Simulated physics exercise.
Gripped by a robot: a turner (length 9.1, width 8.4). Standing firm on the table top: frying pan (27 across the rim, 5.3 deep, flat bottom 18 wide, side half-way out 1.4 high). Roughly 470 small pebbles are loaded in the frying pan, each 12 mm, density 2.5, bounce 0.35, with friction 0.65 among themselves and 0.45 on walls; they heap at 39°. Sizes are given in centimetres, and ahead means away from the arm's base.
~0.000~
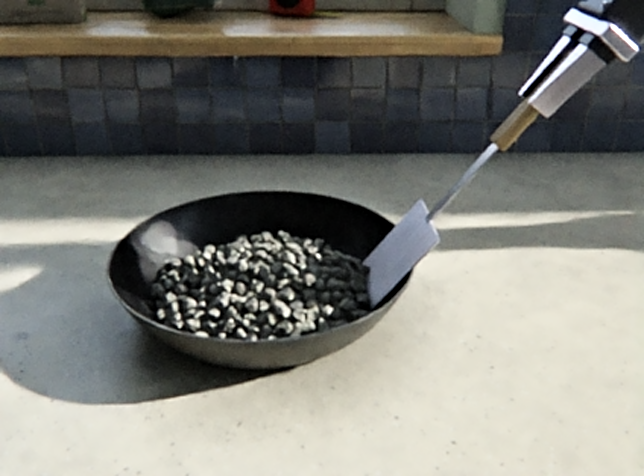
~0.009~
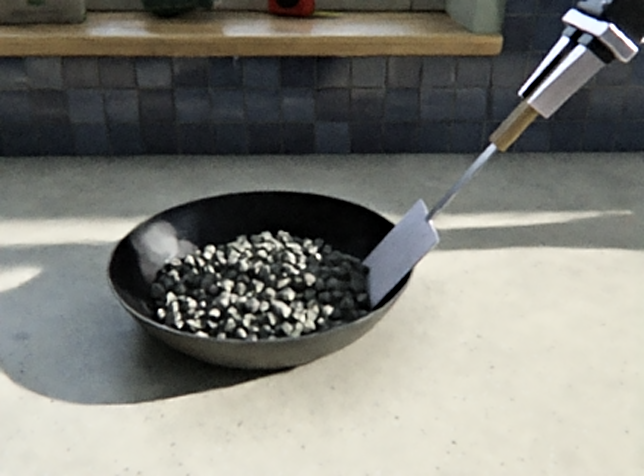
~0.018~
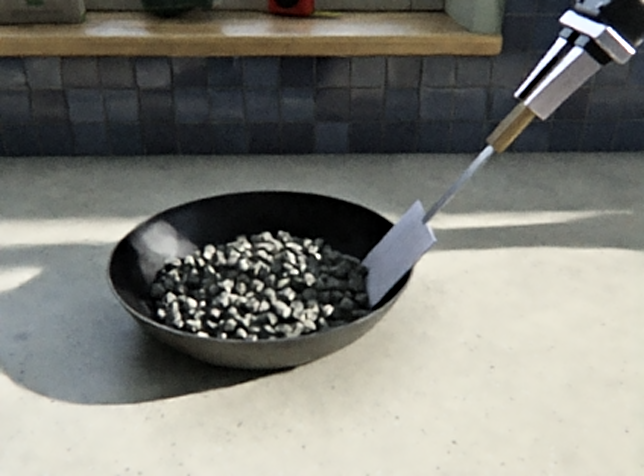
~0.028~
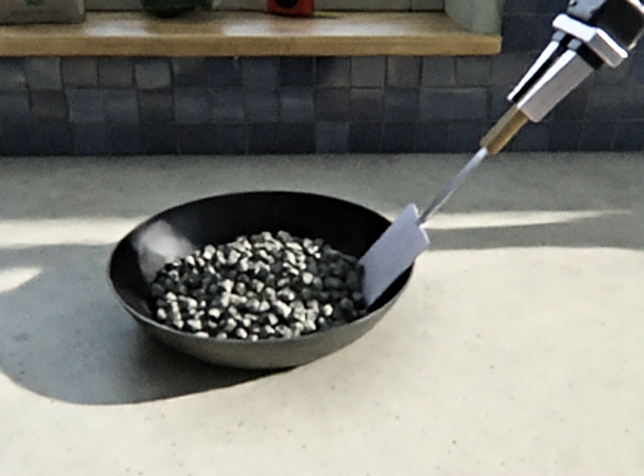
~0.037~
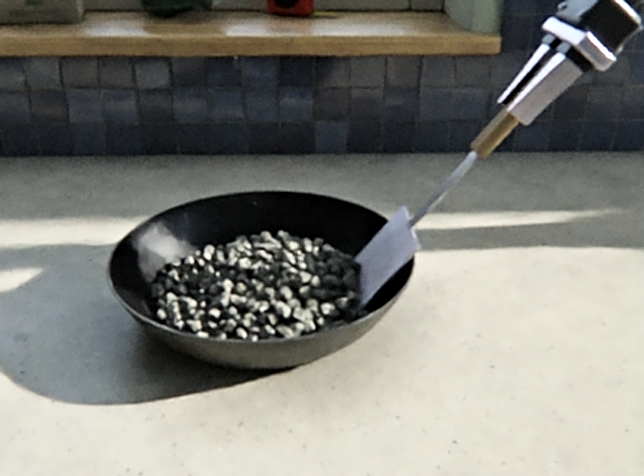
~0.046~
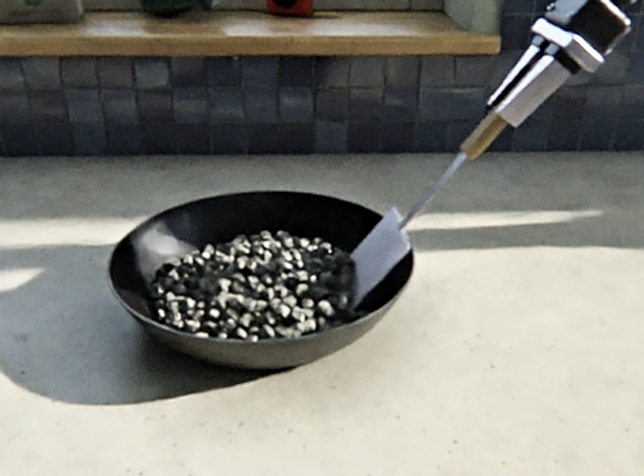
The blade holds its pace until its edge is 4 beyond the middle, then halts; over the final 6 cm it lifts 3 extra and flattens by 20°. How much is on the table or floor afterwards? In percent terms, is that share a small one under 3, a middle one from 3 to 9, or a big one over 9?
A small one.
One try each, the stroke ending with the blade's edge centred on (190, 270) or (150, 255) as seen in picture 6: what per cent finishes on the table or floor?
Close to 5 and close to 35 per cent, respectively.
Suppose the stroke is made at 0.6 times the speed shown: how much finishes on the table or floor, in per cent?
Roughly 0 per cent.
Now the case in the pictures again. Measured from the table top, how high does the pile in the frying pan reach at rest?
Some 6.0 cm above the table.
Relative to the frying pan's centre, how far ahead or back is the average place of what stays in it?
Roughly 5.0 centimetres ahead.
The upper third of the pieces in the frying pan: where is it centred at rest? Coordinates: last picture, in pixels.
It is centred near (171, 271) in the last view.
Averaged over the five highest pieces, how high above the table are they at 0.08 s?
5 cm or so.
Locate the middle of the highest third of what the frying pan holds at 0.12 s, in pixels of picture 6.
Centre: Approx. (226, 270) in the last view.
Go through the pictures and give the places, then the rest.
In the first picture, turner top edge at (430, 218), sloping 53°; upper third of the load around (266, 277), from x 155 to 365, top at y 235; 468 in the frying pan.
In the second picture, turner top edge at (429, 218), sloping 53°; upper third of the load around (266, 277), from x 155 to 365, top at y 235.
In the third picture, turner top edge at (427, 219), sloping 53°; upper third of the load around (266, 277), from x 160 to 365, top at y 235.
In the fourth picture, turner top edge at (420, 222), sloping 53°; upper third of the load around (266, 277), from x 160 to 365, top at y 235.
In the fifth picture, turner top edge at (412, 224), sloping 53°; upper third of the load around (269, 276), from x 160 to 365, top at y 235.
In the sixth picture, turner top edge at (402, 226), sloping 53°; upper third of the load around (271, 276), from x 155 to 365, top at y 235; 468 in the frying pan.
After 0.08 s, sloping 53°, highest piece 6 above the table; 468 in the frying pan.
After 0.12 s, sloping 45°, highest piece 7 above the table; 468 in the frying pan.
After 0.34 s, sloping 33°, highest piece 6 above the table; 463 in the frying pan, 5 on the table or floor.
After 1.39 s, sloping 33°, highest piece 6 above the table; 462 in the frying pan, 6 on the table or floor.
At rest, 462 in the frying pan, 6 on the table or floor. That is 1 % on the table or floor.
